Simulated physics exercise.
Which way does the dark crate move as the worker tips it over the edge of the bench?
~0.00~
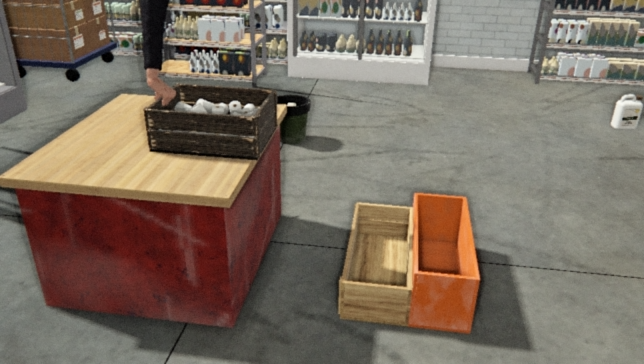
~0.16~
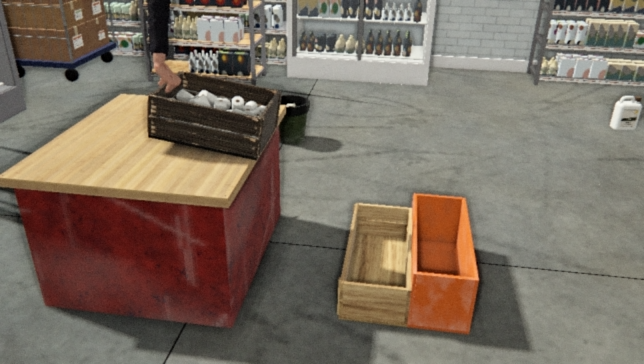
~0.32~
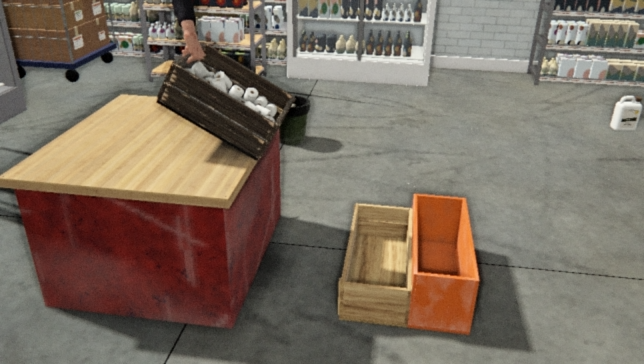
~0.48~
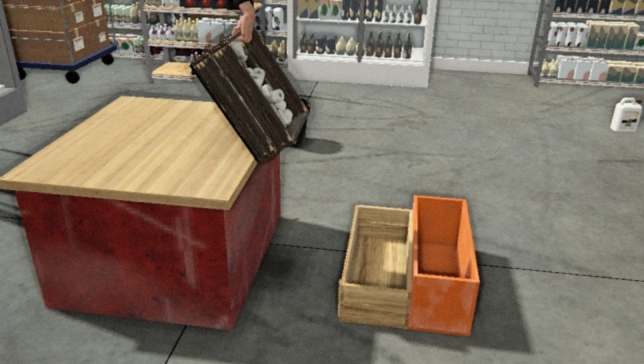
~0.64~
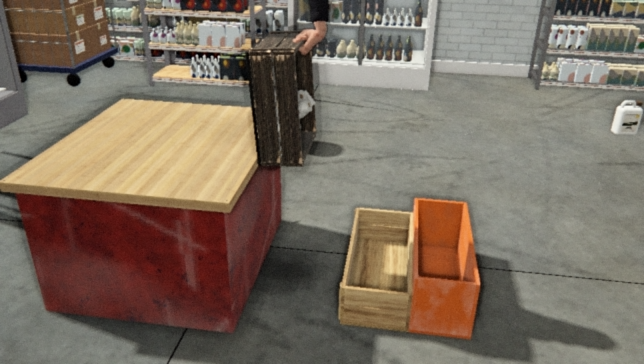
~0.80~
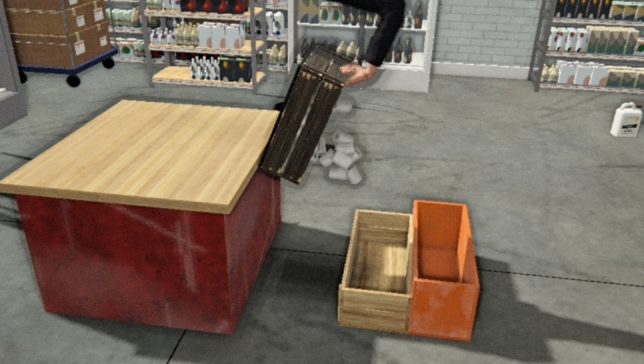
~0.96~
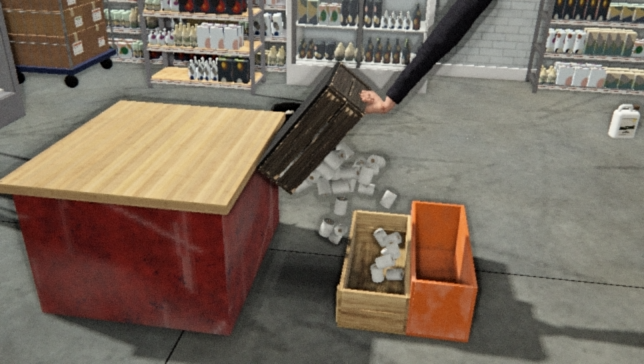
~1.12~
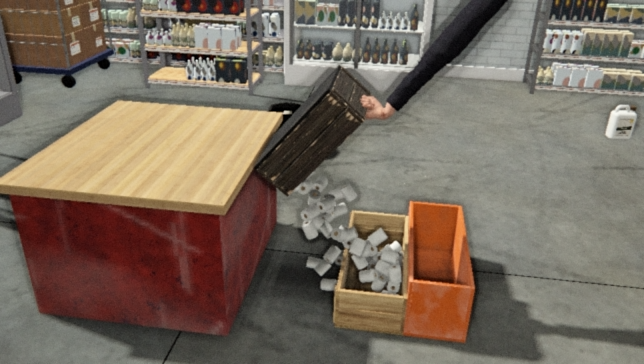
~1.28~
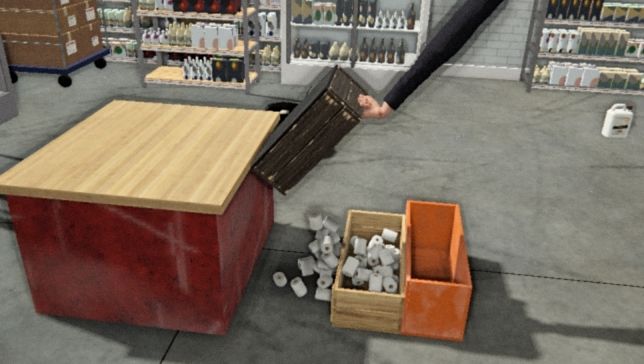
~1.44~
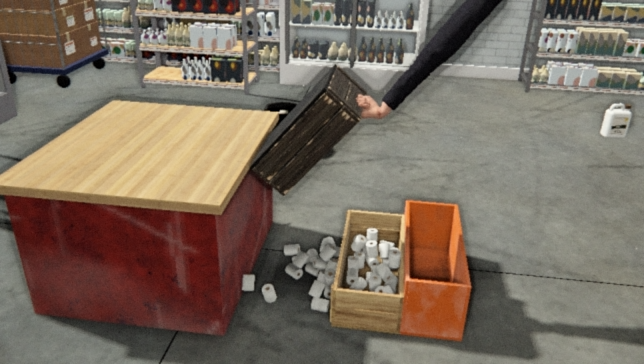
The dark crate moves to the right, turning over the right-hand edge of the bench as it tips.
